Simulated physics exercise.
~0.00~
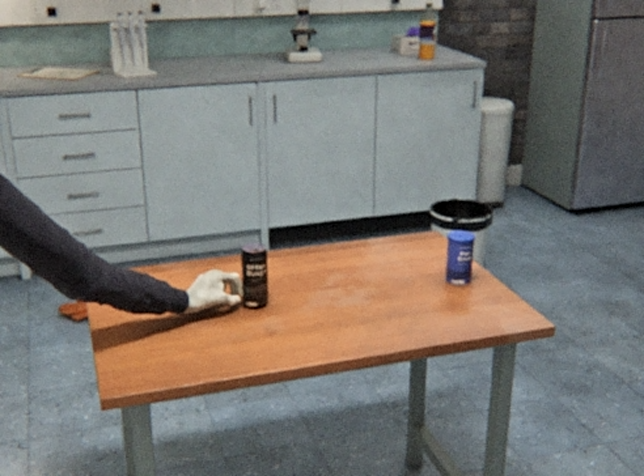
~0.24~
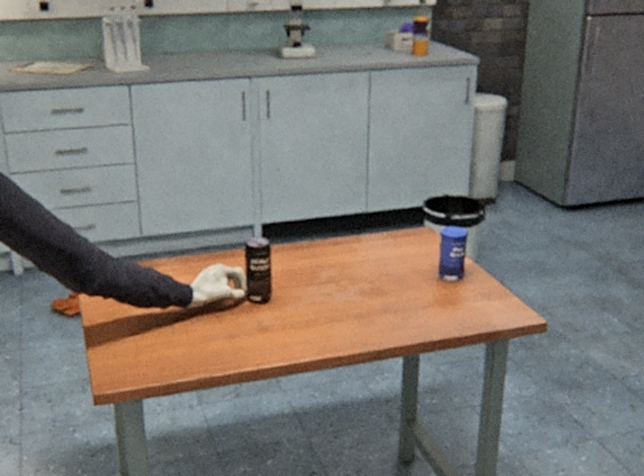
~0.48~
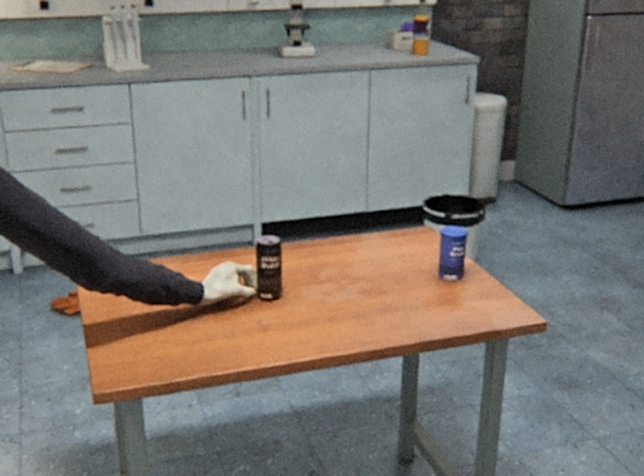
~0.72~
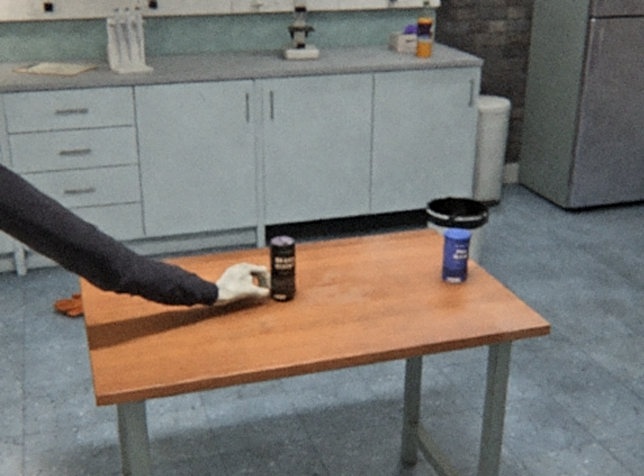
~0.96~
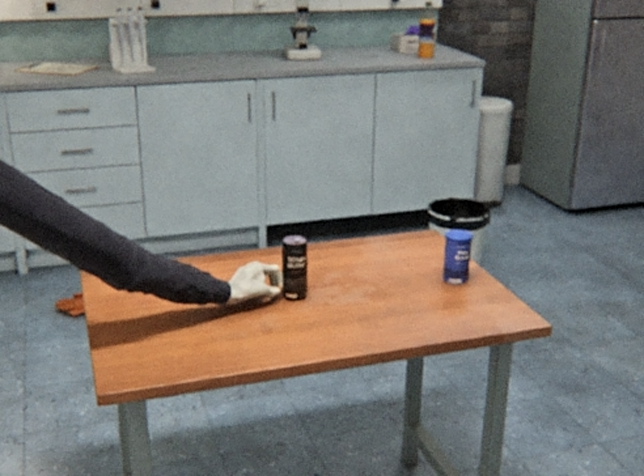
On a wooden table in a lab, a gloved hand slides an upright black can right, toward a still blue tin.
